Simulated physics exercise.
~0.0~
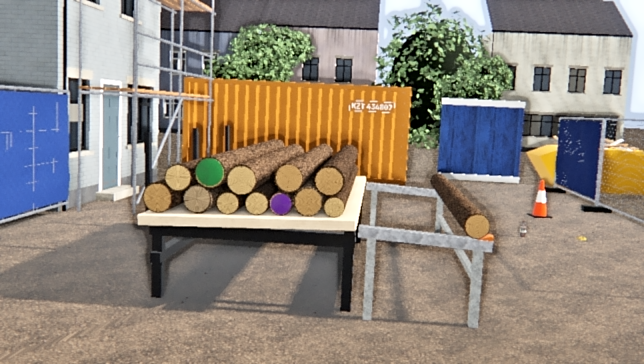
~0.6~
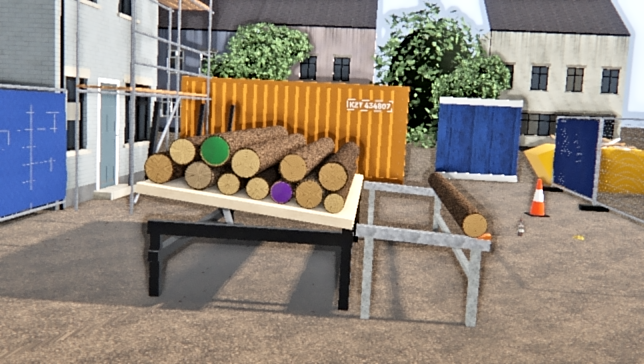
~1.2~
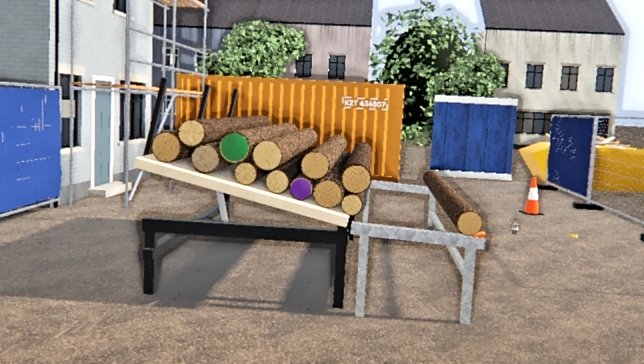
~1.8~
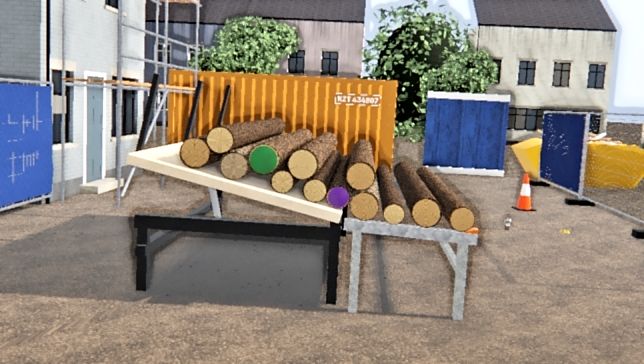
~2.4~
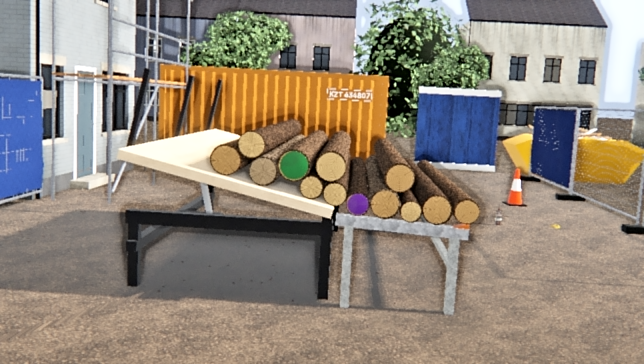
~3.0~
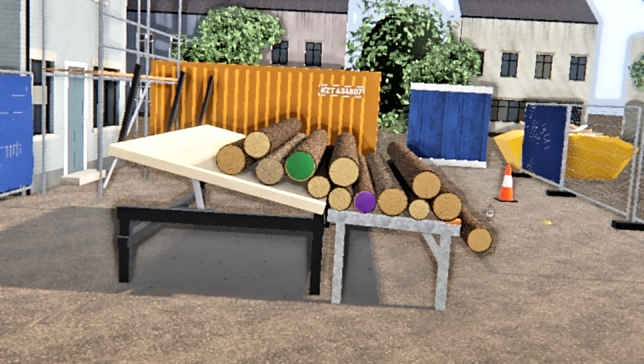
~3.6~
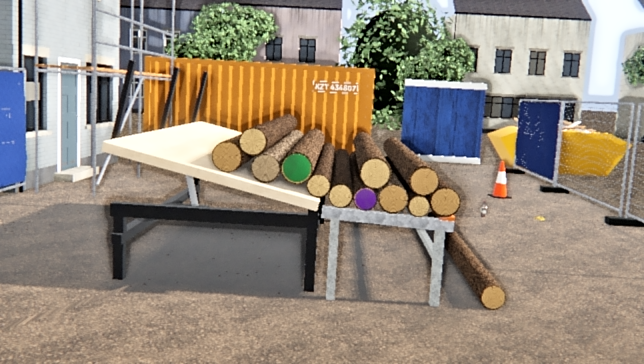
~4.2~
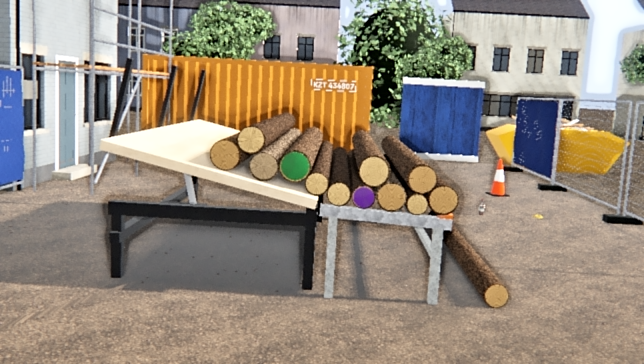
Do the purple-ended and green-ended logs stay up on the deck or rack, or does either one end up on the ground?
Both stay up. The purple-ended log comes to rest on the grey rack, while the green-ended one is still on the tipped deck.
